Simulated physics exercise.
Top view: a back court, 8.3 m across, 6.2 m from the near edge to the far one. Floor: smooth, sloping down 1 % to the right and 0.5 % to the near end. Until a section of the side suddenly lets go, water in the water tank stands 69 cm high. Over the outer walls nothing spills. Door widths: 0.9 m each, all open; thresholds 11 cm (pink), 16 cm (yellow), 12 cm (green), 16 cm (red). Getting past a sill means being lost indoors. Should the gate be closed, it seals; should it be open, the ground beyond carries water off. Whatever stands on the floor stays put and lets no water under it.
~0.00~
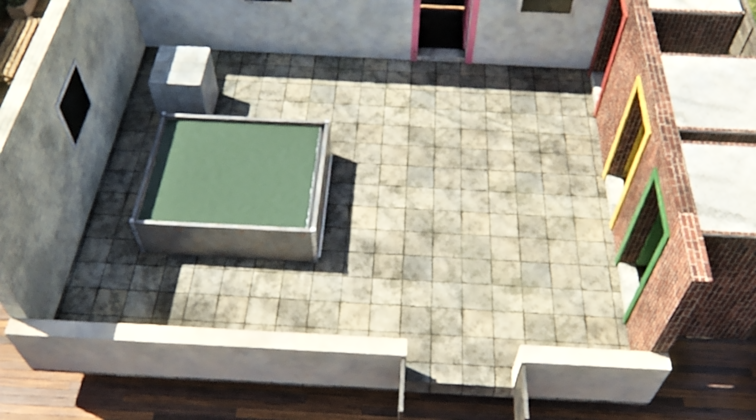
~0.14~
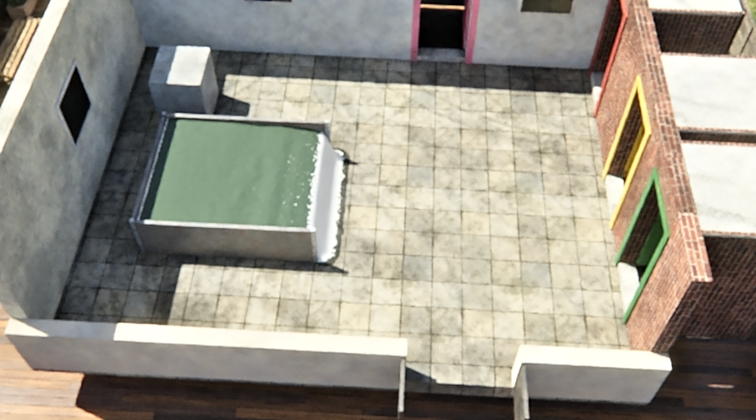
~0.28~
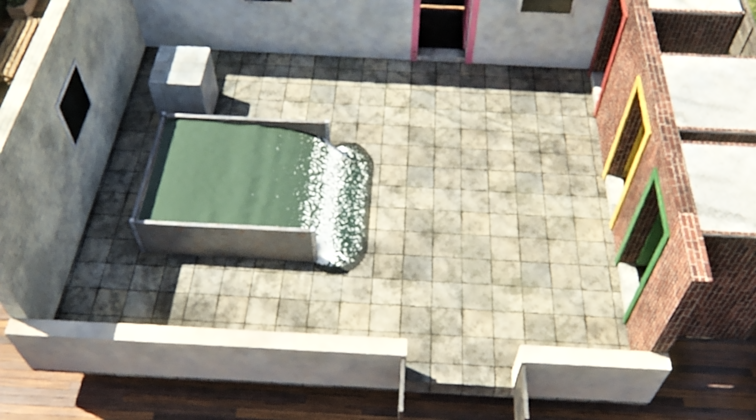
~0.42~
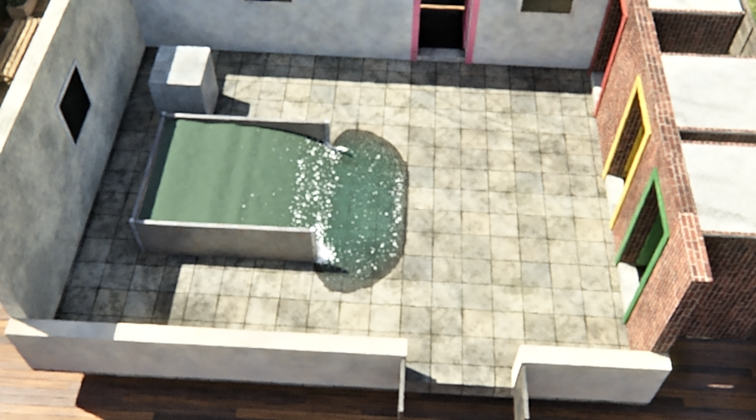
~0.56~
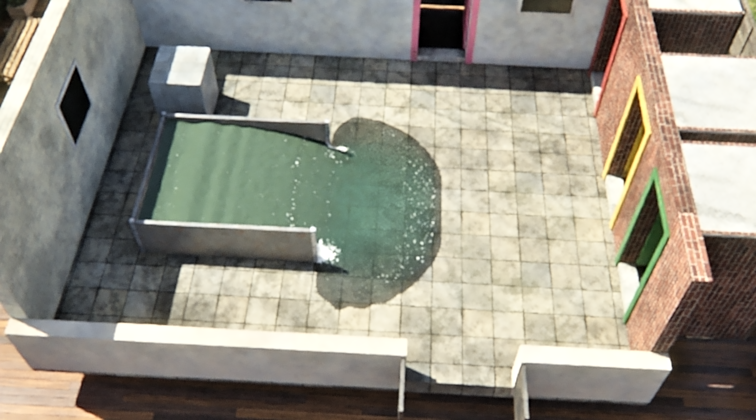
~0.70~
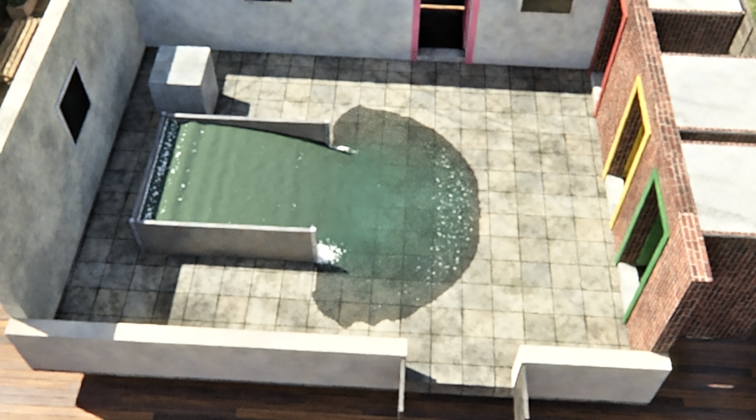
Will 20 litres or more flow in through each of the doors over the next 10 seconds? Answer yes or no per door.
Pink door: No, yellow door: Yes, green door: Yes, red door: Yes.
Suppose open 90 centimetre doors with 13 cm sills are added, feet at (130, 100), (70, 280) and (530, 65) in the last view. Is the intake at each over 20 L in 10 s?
Less, less, more.
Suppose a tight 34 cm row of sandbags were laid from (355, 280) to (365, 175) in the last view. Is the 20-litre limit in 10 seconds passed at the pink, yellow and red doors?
Against that limit: Pink past it, yellow under, red past it.
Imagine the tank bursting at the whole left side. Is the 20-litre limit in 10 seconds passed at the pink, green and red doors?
Against that limit: Pink not over, green over, red not over.
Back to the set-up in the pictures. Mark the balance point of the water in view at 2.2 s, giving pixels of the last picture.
I'd put it close to (383, 206).
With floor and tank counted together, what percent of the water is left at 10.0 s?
Some 74 in a hundred.
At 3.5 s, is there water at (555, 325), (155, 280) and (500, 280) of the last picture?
The first point is awash, the second is not yet hit and the third is awash.
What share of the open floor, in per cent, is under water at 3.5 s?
Around 55 per cent.
After 1.4 s water covers 45 % of the floor and is deepest (30 cm) near (327, 234); pink door not reached, yellow door 4 cm at the sill, 0 L in, green door not reached, red door not reached.
After 2.2 s water covers 55 % of the floor and is deepest (35 cm) near (634, 378); pink door 4 cm at the sill, 0 L in, yellow door 32 cm at the sill, 47 L in, green door 26 cm at the sill, 25 L in, red door 7 cm at the sill, 0 L in.
After 3.5 s water covers 55 % of the floor and is deepest (34 cm) near (590, 80); pink door 4 cm at the sill, 0 L in, yellow door 26 cm at the sill, 140 L in, green door 27 cm at the sill, 132 L in, red door 27 cm at the sill, 19 L in.
After 6.0 s water covers 60 % of the floor and is deepest (18 cm) near (634, 378); pink door 9 cm at the sill, 0 L in, yellow door 17 cm at the sill, 175 L in, green door 13 cm at the sill, 220 L in, red door 15 cm at the sill, 69 L in.
After 10.0 s water covers 90 % of the floor and is deepest (12 cm) near (621, 377); pink door 6 cm at the sill, 0 L in, yellow door 9 cm at the sill, 177 L in, green door 11 cm at the sill, 223 L in, red door 10 cm at the sill, 70 L in.
